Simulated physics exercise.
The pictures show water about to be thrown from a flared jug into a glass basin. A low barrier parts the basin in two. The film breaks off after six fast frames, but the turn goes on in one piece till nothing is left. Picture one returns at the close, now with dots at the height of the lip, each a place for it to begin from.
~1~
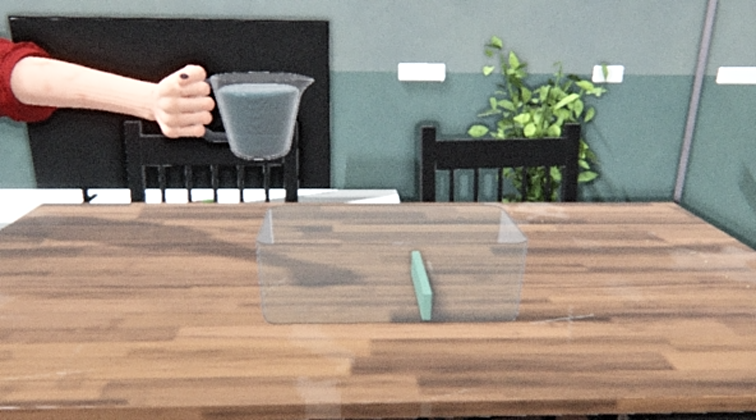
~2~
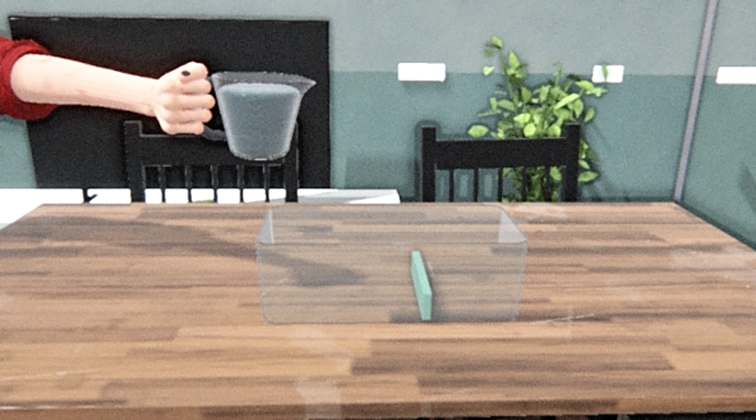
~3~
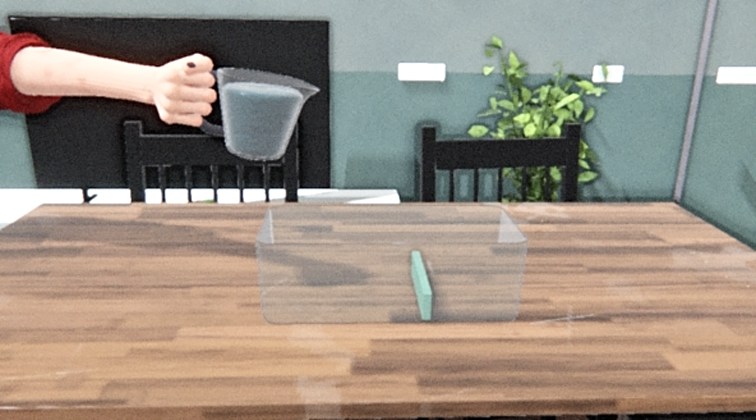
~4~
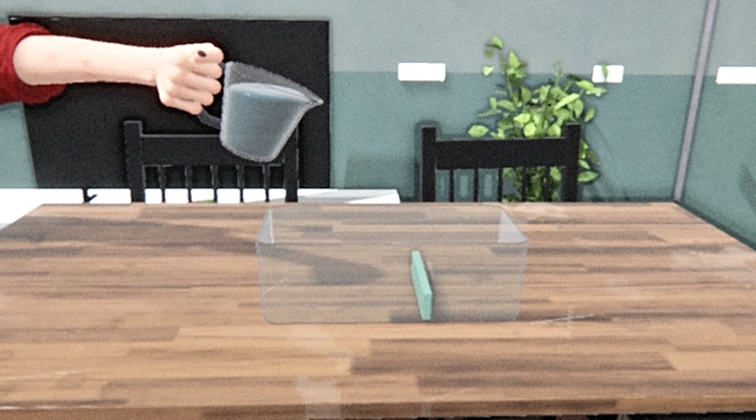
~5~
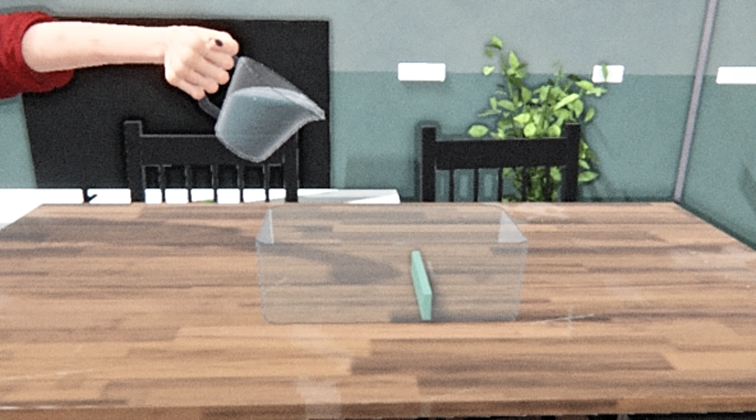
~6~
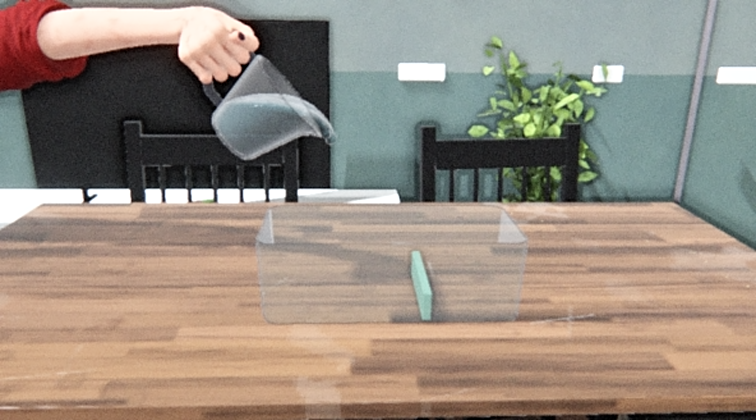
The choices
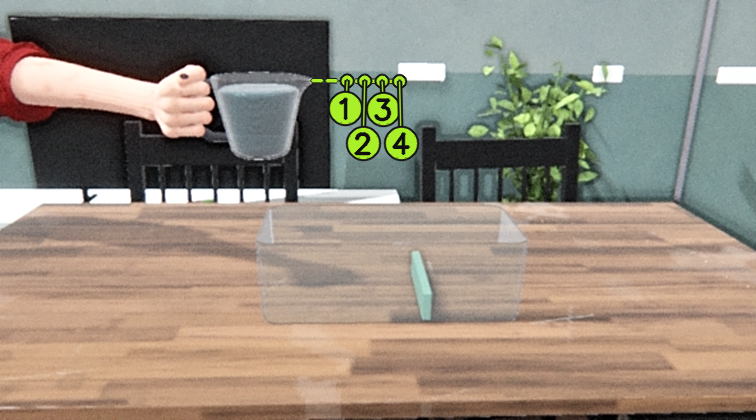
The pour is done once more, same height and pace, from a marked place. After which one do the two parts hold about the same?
Best: 4.
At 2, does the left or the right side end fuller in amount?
More ends on the left.
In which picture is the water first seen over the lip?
In picture 5.
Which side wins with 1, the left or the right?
More ends on the left.
On the marked copy, 1 at (347, 80); 2 at (364, 81); 3 at (382, 81); 4 at (399, 81).
For dot 1, about 85 % ends left of the wall and 8 % right of it; 7 % is lost outside.
For dot 2, about 84 % ends left of the wall and 11 % right of it; 5 % is lost outside.
For dot 3, about 67 % ends left of the wall and 29 % right of it; 4 % is lost outside.
For dot 4, about 53 % ends left of the wall and 42 % right of it; 5 % is lost outside.
